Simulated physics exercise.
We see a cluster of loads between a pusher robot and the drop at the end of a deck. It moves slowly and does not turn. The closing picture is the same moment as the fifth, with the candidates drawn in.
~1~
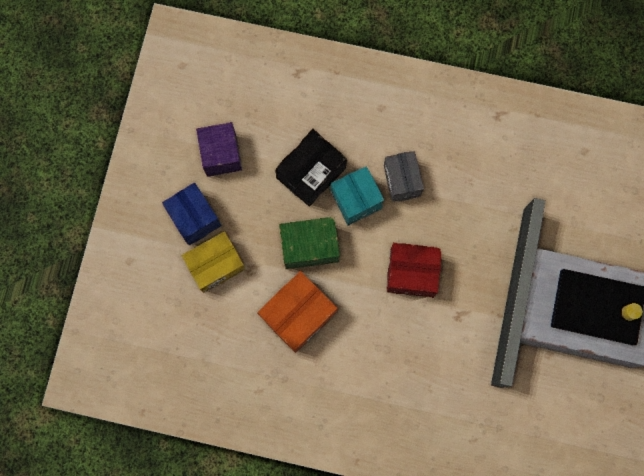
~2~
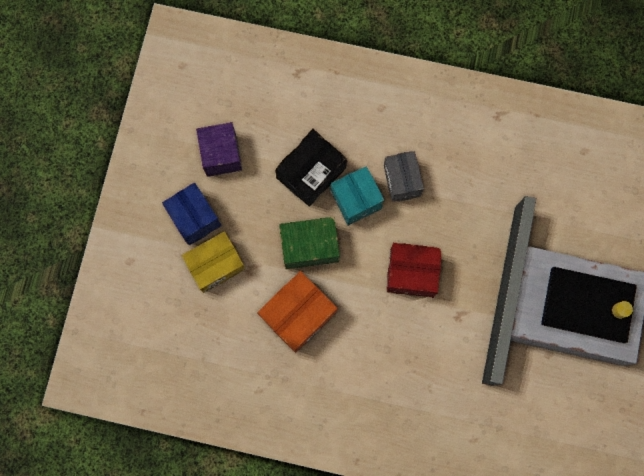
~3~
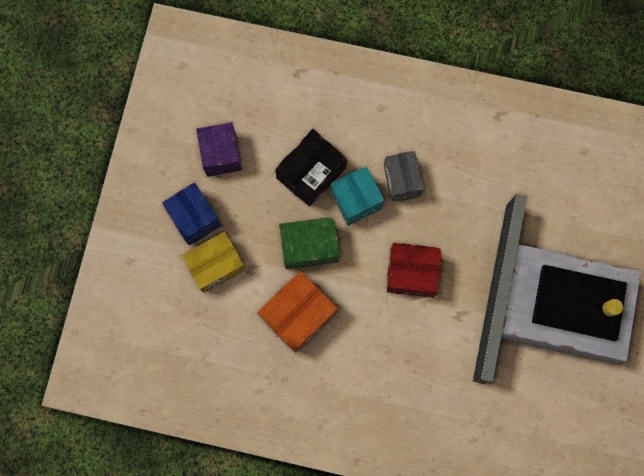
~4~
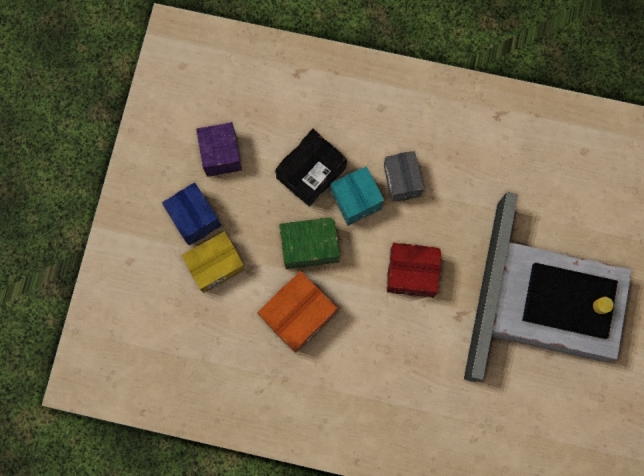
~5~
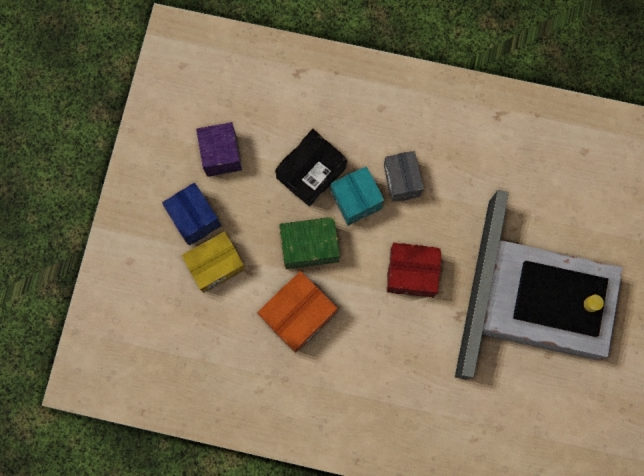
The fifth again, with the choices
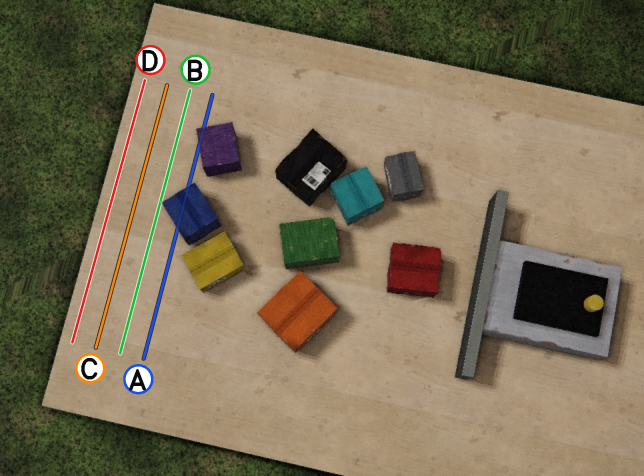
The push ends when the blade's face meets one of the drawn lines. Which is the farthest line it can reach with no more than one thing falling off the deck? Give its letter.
At A, and not beyond.
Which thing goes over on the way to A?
The blue parcel goes over.
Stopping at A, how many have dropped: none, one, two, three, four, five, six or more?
In all, one.
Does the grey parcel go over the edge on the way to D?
No.
On the marked copy, A at (179, 223); B at (156, 218); C at (132, 213); D at (110, 208).
Following A. Soon after the start, robot (442, 272); grey parcel (377, 162); turquoise box (351, 196).
Later, robot (330, 247); blue parcel (135, 197); green crate (189, 209).
In the end, robot (243, 228); blue parcel over the edge; green crate (107, 191); one fallen.
As for the rest, B drops three; C drops three; D drops six.
